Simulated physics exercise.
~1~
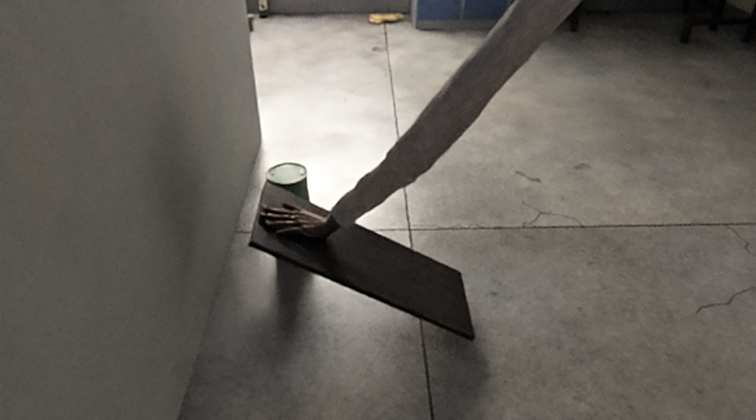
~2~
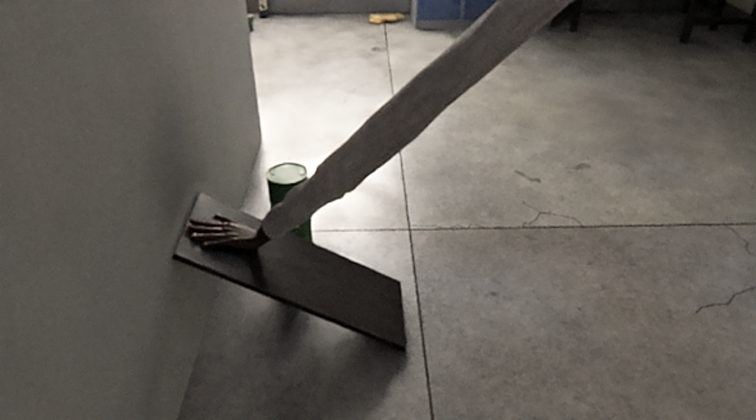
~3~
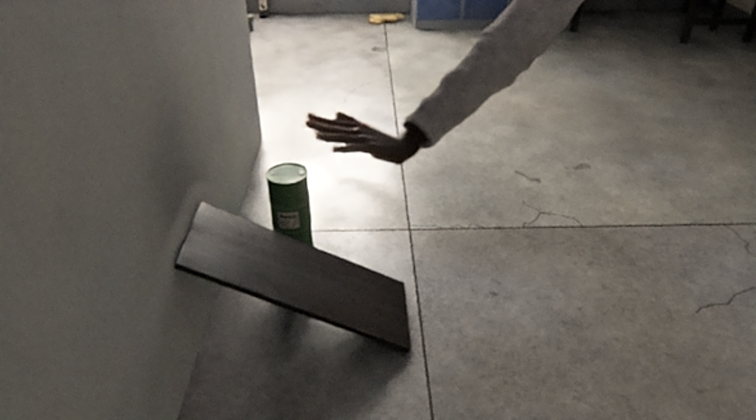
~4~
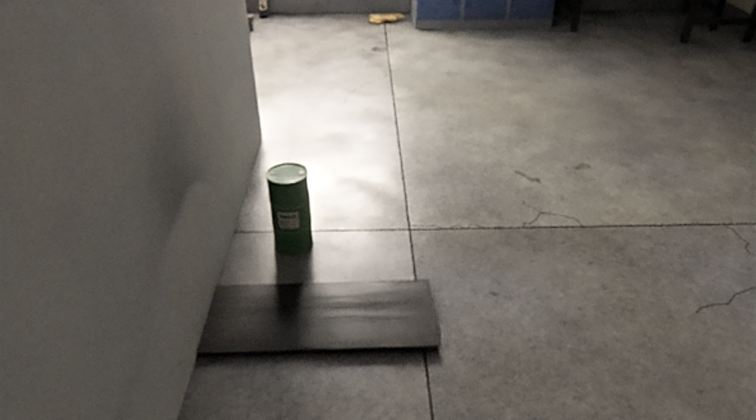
The video shows a hand propping a black board against a gray wall near a green canister, sliding it left and then letting go and drawing back. The board slips down and ends lying flat on the floor, while the canister stays in place.
